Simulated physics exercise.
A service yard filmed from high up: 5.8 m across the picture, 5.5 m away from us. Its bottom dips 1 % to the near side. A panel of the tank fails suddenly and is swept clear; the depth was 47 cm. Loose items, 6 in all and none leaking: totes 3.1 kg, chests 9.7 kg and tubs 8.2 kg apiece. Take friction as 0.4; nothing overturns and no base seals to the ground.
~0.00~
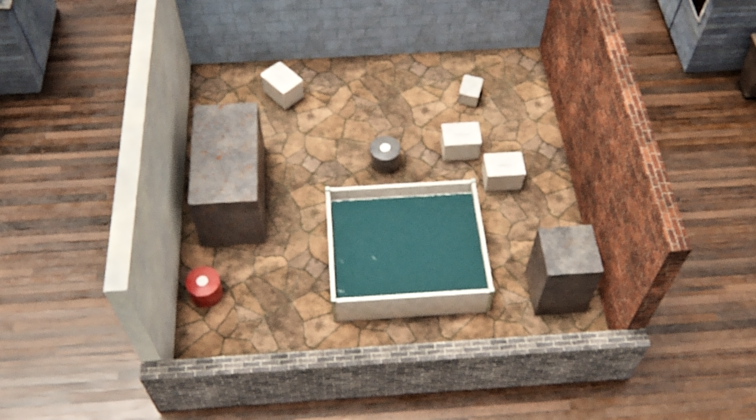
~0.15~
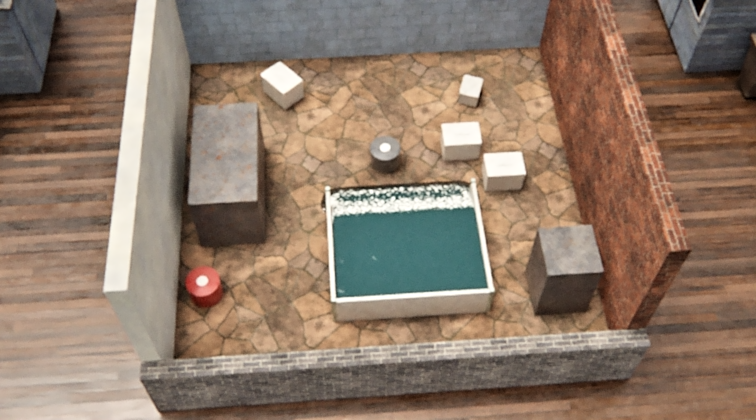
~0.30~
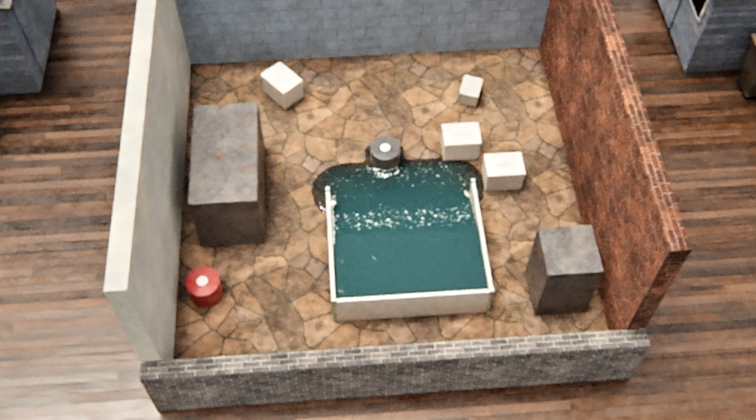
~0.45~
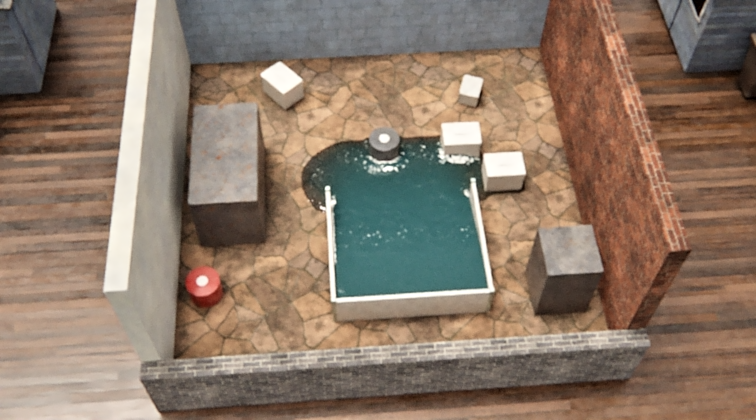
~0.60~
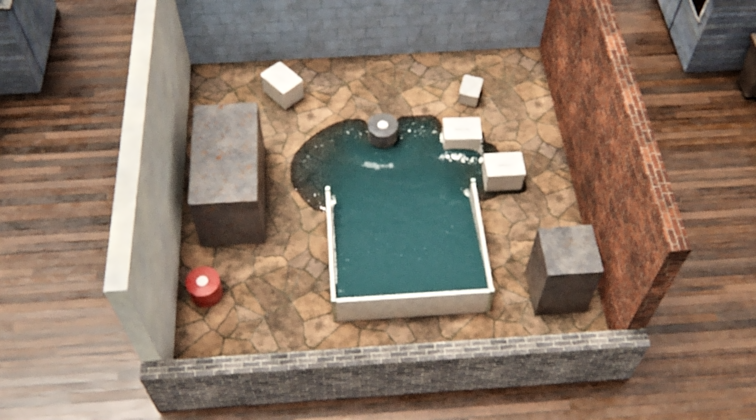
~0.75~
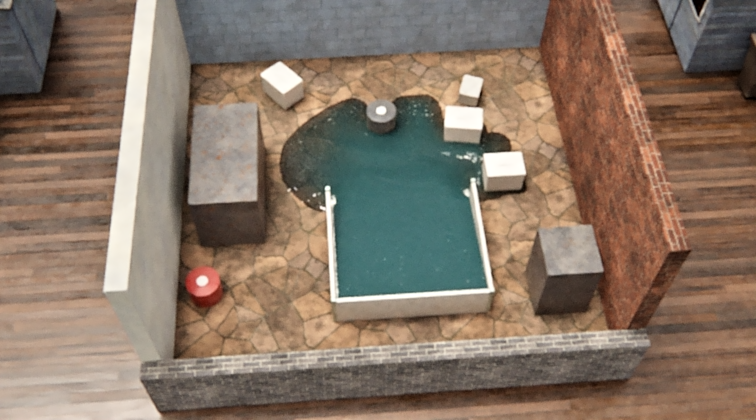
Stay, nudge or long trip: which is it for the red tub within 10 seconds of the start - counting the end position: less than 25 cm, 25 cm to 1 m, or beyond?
Red tub slides a little.
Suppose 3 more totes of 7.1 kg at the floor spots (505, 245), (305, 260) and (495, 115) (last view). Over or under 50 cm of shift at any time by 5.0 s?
In that order: Less, short of it, over.
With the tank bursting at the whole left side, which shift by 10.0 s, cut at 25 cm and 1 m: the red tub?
Then the red tub ends far away.
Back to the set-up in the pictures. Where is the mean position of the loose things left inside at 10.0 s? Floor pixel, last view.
Near (384, 296).
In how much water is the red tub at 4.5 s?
Roughly 1 cm.
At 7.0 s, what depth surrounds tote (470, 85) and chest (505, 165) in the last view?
About 11 and 9 cm.
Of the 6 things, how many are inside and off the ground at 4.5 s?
At that moment 4.
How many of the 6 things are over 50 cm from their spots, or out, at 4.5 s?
4 of them.
After 2.0 s the red tub is near (202, 281), 0.0 m from its start, aground; 3 afloat.
After 4.5 s the red tub is near (202, 281), 0.0 m from its start, aground; 4 afloat.
After 7.0 s the red tub is near (226, 306), 0.5 m from its start, aground; 5 afloat.
After 10.0 s the red tub is near (225, 302), 0.5 m from its start, afloat; 4 afloat.
